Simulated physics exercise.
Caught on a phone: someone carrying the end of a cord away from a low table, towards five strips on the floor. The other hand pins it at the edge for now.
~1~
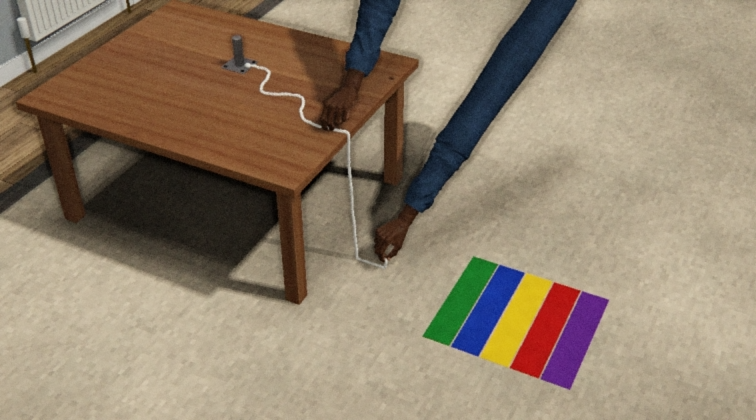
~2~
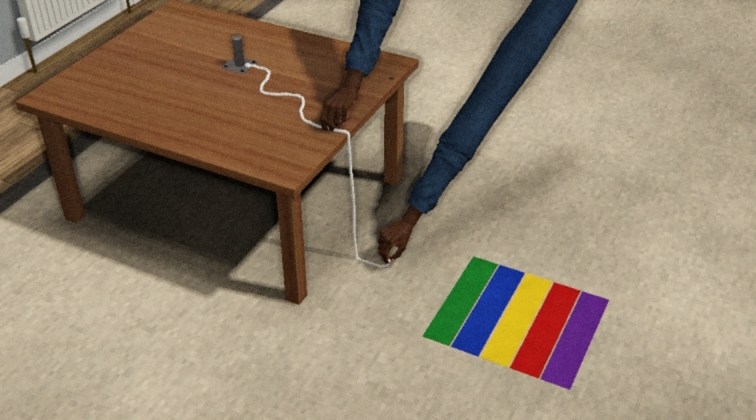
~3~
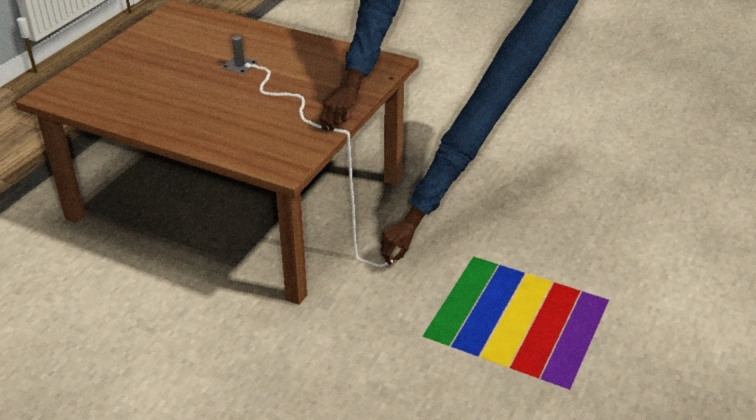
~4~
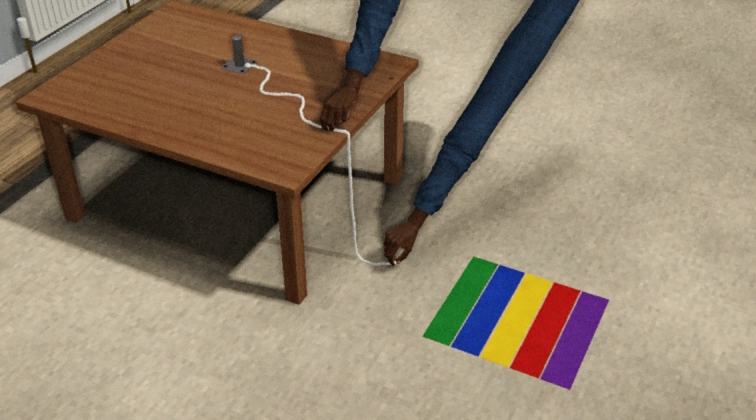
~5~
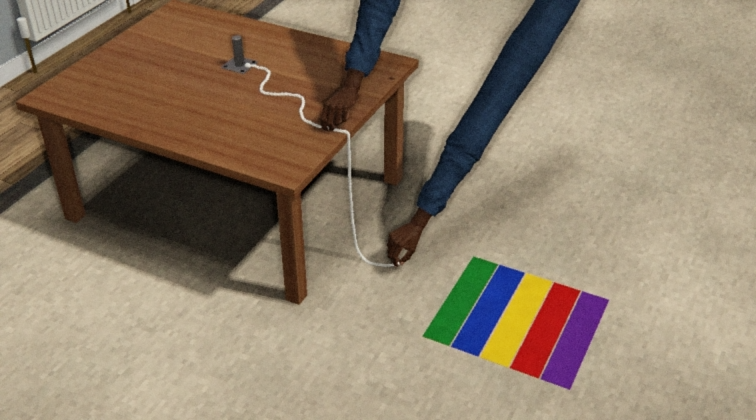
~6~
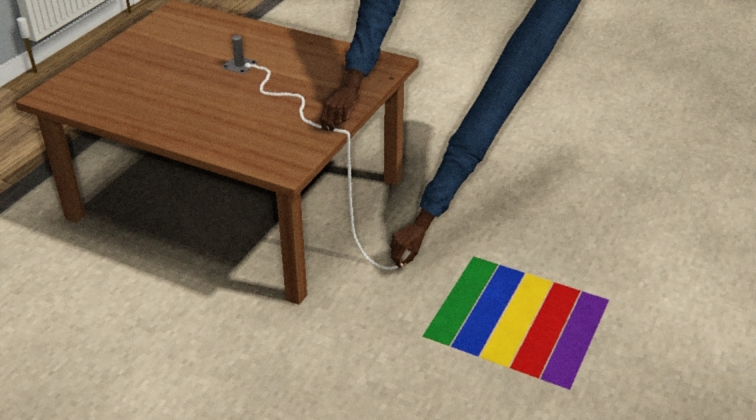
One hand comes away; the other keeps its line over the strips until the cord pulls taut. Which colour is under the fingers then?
The end stops over the yellow strip.
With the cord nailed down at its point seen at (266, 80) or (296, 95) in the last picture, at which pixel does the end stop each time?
Try by try, around (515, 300) and (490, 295).
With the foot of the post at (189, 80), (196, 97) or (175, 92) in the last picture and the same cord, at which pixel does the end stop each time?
About (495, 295), (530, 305) and (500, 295).
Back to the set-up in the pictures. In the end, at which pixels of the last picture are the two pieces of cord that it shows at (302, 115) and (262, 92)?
The first at (344, 119), the second at (290, 91).
Early on, end near (473, 289); over green.
Midway, end near (505, 299); over blue.
At the end of the slack, end near (525, 306); over yellow. It gets as far as the yellow strip.
